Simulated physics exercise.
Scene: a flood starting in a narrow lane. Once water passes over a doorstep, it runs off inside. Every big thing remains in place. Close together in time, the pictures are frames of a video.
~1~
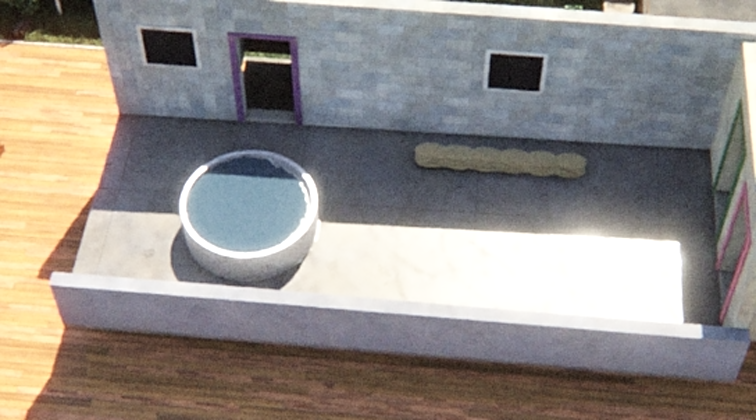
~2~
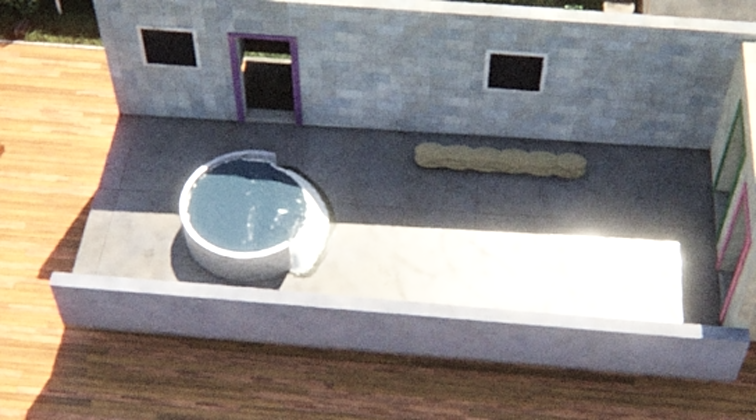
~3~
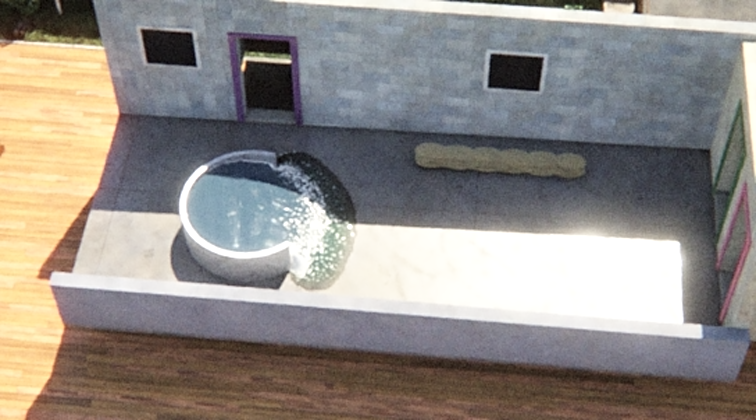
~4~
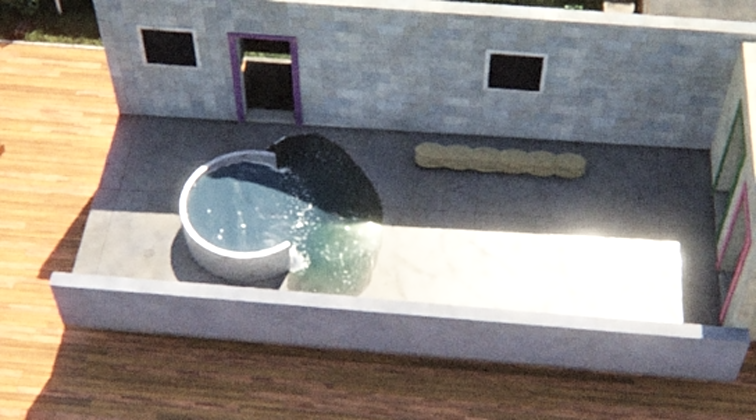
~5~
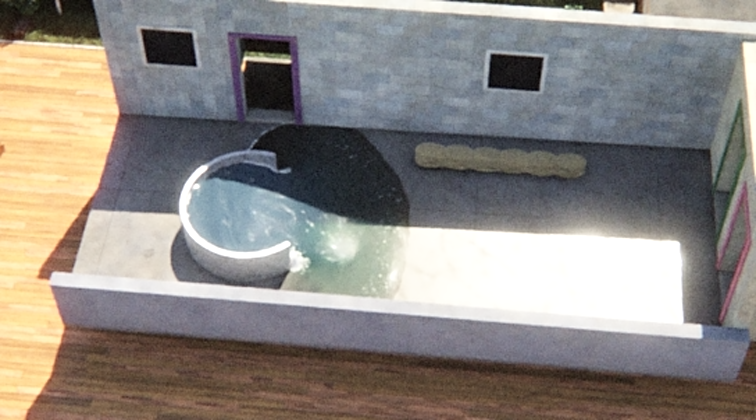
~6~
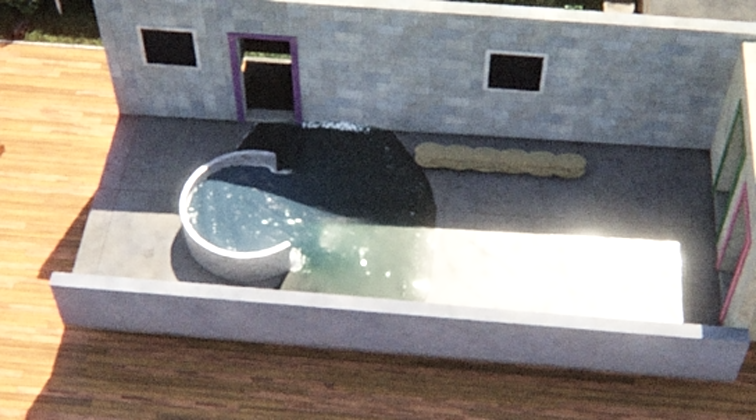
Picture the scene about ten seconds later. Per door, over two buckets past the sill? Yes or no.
Pink door yes, purple door no, green door no.
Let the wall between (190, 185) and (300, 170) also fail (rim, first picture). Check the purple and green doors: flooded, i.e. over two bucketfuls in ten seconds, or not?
In order, the purple one overshoots, the green one remains short.
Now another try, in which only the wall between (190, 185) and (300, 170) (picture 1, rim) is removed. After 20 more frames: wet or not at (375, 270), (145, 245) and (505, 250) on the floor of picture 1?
The first spot is spared, the second spared, the third spared.
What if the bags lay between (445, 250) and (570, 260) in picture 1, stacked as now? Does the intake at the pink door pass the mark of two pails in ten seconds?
The pink door exceeds the limit.
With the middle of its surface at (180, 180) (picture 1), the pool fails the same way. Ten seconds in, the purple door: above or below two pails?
Short version: The purple one ends up past the threshold.
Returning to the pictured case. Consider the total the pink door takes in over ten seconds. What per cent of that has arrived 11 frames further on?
My estimate is close to 0 per cent.
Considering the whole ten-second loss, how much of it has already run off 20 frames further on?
Close to 0 out of every hundred.
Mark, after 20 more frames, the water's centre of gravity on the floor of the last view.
At roughly (445, 220).
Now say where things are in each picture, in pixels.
In the first frame, the pool at (249, 205) is whole and still.
In the second frame, water pours out at (313, 212) and has run to a hidden place.
In the third frame, water pours out at (313, 214) and has run to (292, 156).
In the fourth frame, water pours out at (313, 215) and has run to (306, 138).
In the fifth frame, the front is at (298, 125), out from the gap at (313, 215).
In the sixth frame, the front is at a hidden place, out from the gap at (313, 215).
A moment on, water covers 35 % of the floor; the pink door not reached, the purple door under two buckets in, the green door not reached.
Next, water covers 55 % of the floor; the pink door not reached, the purple door under two buckets in, the green door not reached.
Then, water covers 75 % of the floor; the pink door wet at the sill, nothing in, the purple door under two buckets in, the green door wet at the sill, nothing in.
Later, water covers 80 % of the floor; the pink door over two buckets in, the purple door under two buckets in, the green door wet at the sill, nothing in.
In the end, water covers 85 % of the floor; the pink door far over two buckets in, the purple door under two buckets in, the green door wet at the sill, nothing in.
